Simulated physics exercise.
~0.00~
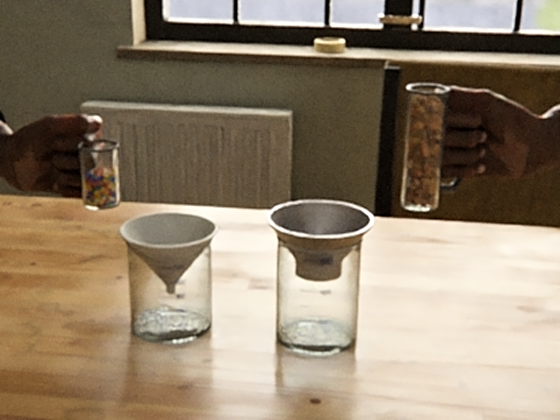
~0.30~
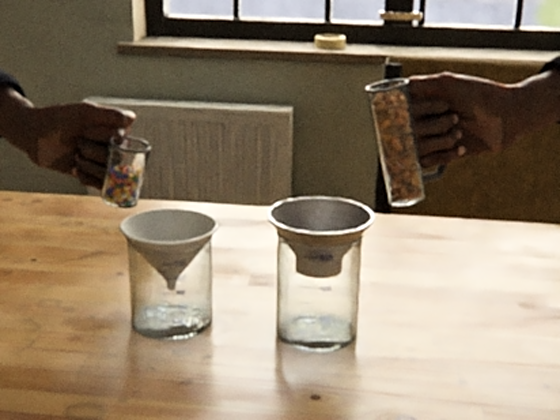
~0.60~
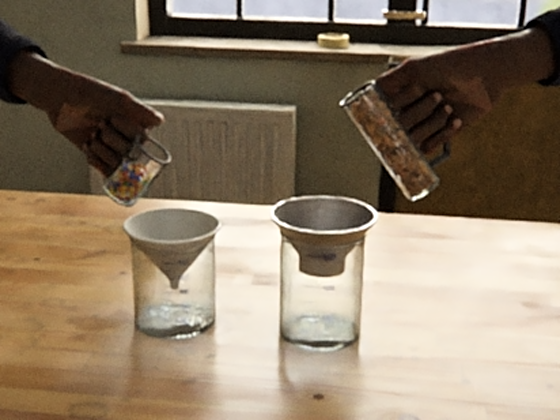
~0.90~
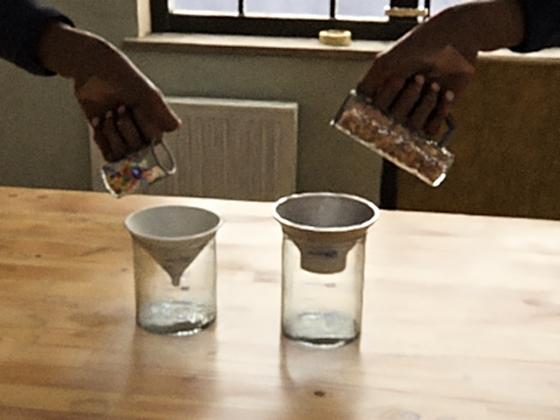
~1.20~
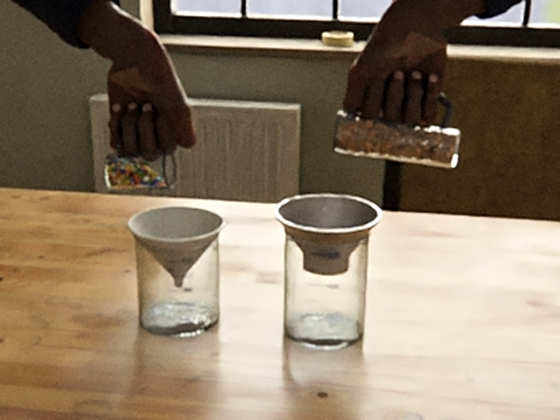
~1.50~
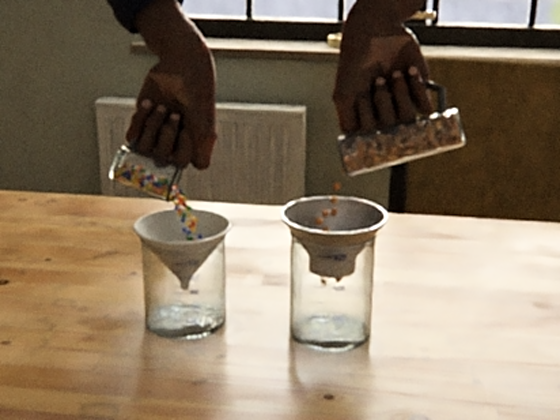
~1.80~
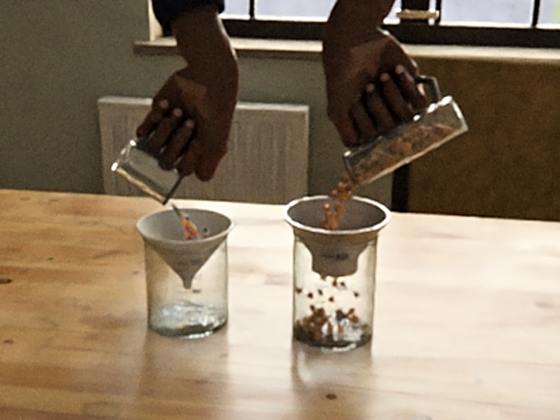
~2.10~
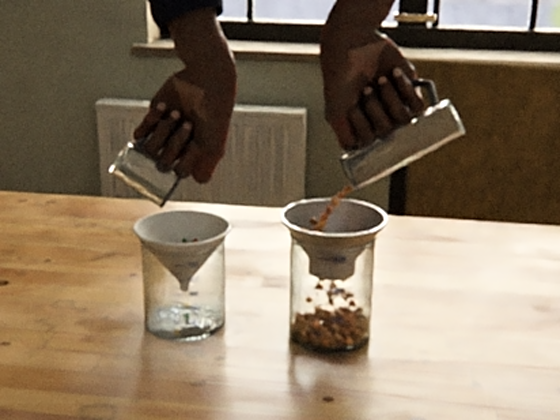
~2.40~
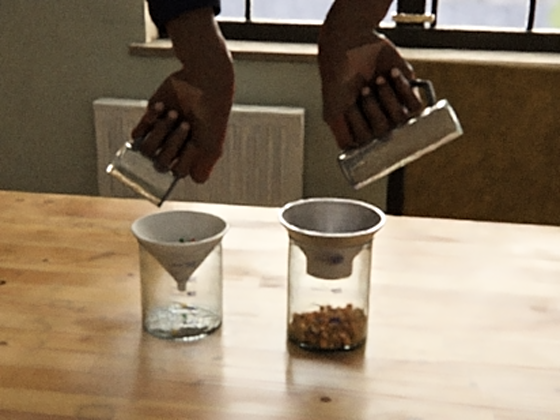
The footage shows two hands tipping small glass cups of colourful pieces over funnels set in glass jars on a wooden table. Nearly all the left cup's pieces stay in its funnel, while the right cup's brownish pieces pass through and settle in the jar below.
